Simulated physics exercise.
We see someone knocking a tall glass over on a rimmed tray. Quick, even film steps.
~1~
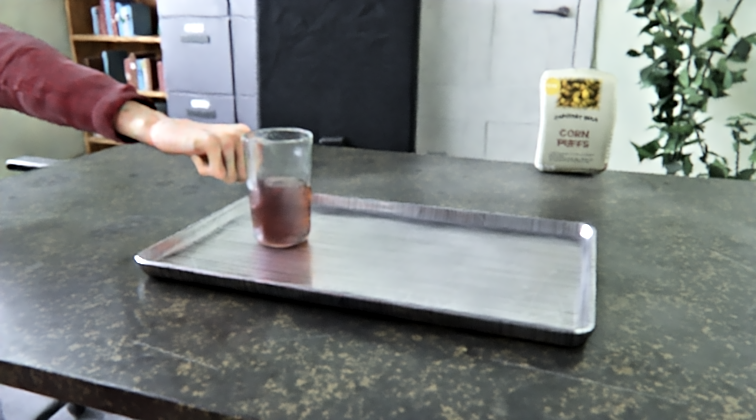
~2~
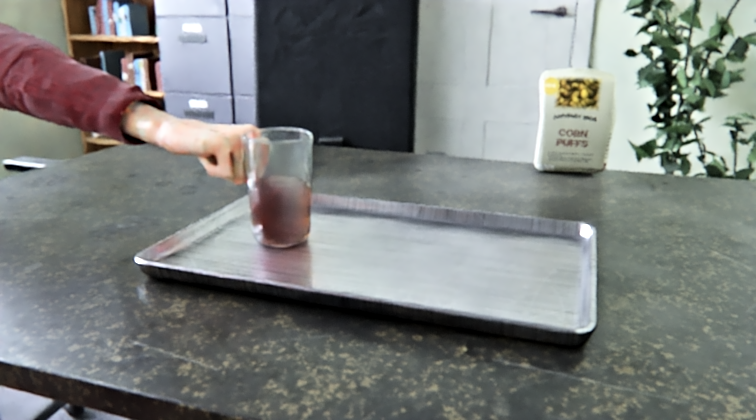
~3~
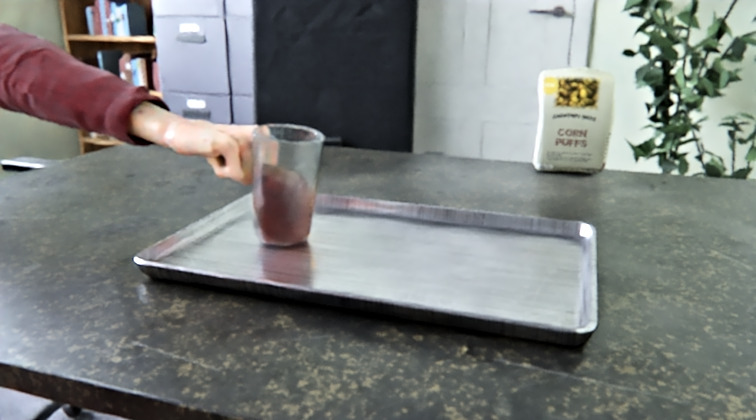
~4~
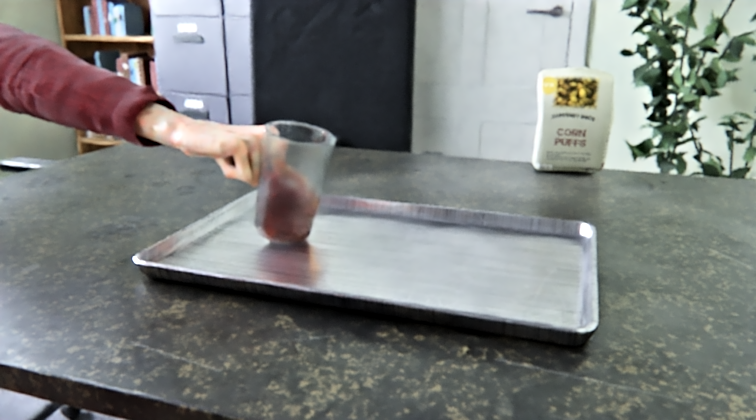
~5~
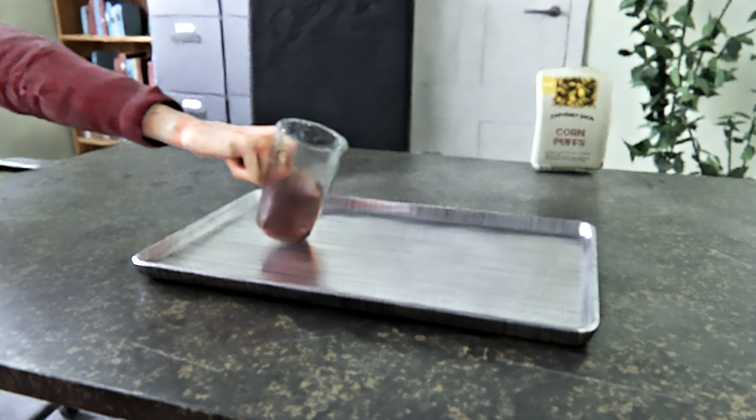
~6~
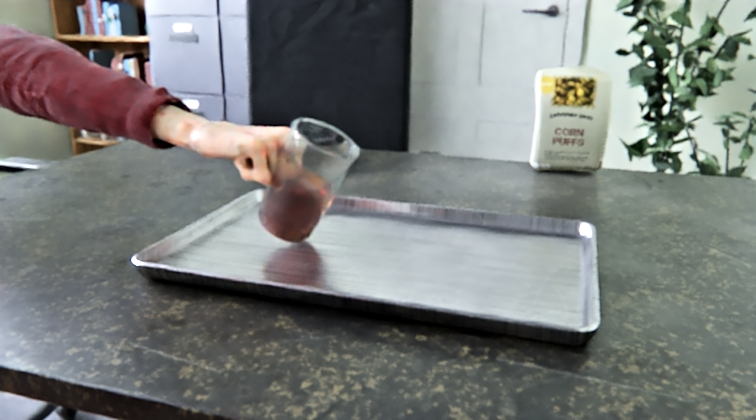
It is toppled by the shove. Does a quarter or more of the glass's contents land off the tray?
Yes.
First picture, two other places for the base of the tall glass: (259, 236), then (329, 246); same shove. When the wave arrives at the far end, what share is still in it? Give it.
Roughly 40 per cent, and 60 per cent.
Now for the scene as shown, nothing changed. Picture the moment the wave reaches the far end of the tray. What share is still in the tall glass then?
I'd say close to 50 %, more or less.
A moment on, the tall glass lies on its side and 100 per cent is in the glass, 0 on the tray and 0 above or beyond its rim.
Next, the tall glass lies on its side and 58 per cent is in the glass, 36 on the tray and 6 above or beyond its rim.
Then the tall glass lies on its side and 30 per cent is in the glass, 58 on the tray and 12 above or beyond its rim.
Later the tall glass lies on its side and 17 per cent is in the glass, 49 on the tray and 35 above or beyond its rim.
At rest 65 per cent is held by tray and glass, 35 is off the tray.
